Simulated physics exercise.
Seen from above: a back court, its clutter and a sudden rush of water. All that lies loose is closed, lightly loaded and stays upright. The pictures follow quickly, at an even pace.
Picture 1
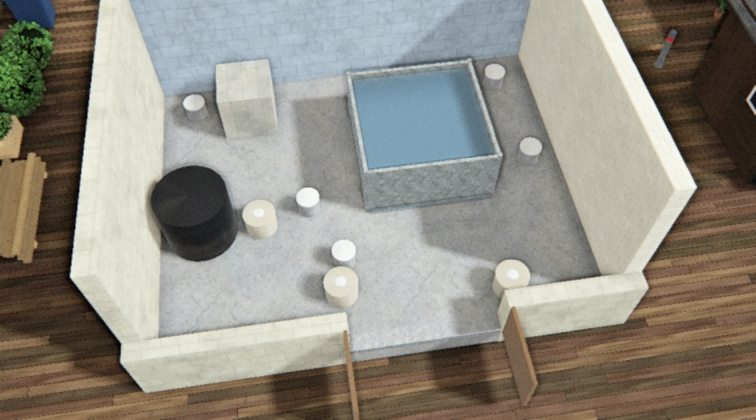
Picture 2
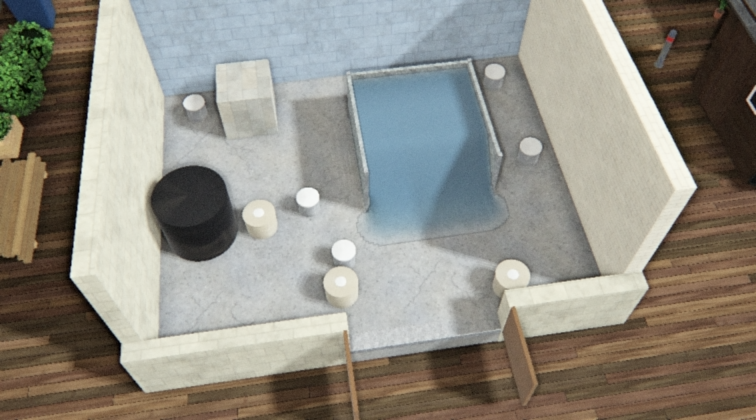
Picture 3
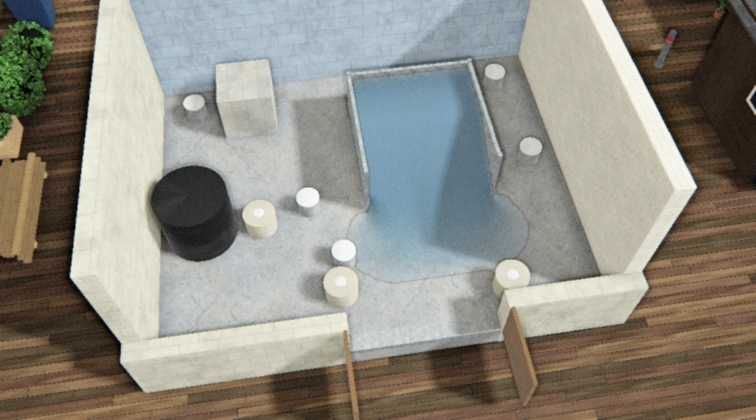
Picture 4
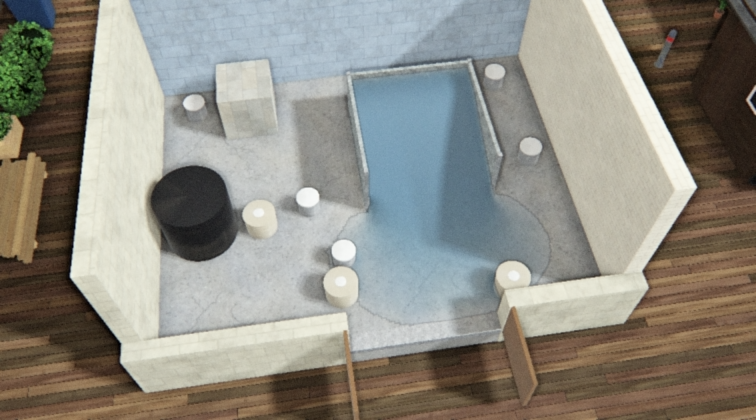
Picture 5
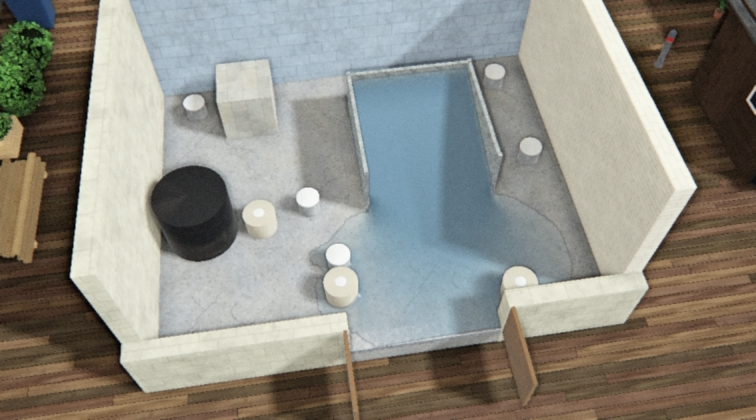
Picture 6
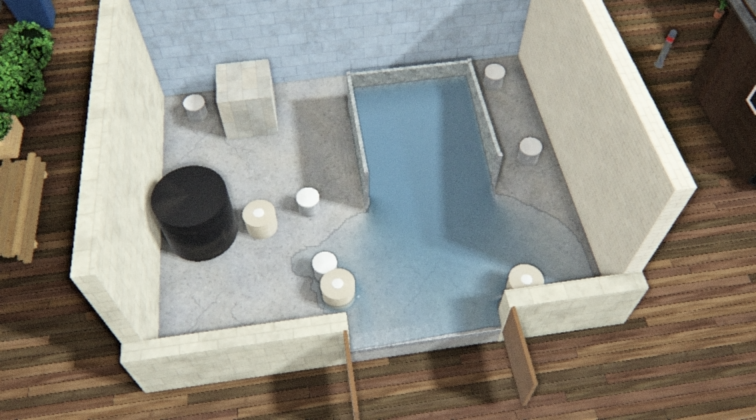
Blue water spreads from an open-fronted tank across the courtyard floor and nudges two pale cylinders.
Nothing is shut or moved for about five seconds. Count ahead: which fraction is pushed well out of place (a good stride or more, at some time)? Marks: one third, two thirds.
Share: From one to two thirds.
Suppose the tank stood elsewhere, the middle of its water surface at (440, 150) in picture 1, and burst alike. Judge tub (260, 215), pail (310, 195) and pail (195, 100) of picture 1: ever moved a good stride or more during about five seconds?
One after the other: Less than that, not that far, no.
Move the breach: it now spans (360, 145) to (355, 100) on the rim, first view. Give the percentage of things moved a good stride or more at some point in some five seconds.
About 50 per cent.
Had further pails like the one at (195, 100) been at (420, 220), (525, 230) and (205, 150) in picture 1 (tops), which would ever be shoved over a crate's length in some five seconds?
One after the other: That far or more, swept aside, short of that.
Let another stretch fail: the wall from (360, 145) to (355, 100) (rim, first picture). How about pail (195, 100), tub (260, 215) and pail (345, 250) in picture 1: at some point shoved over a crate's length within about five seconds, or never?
As listed: Swept aside, pushed that far, no.
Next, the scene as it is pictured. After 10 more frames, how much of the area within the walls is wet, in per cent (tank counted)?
About 50 per cent.
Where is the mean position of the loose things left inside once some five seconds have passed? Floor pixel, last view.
At about (295, 171).
A moment on, 2 of 8 are well off their spots; 1 afloat.
Next, 3 of 8 are well off their spots; 2 afloat.
Later, 4 of 8 are well off their spots; 5 afloat.
In the end, 5 of 8 are well off their spots, and 5 have been at some point; 3 afloat.
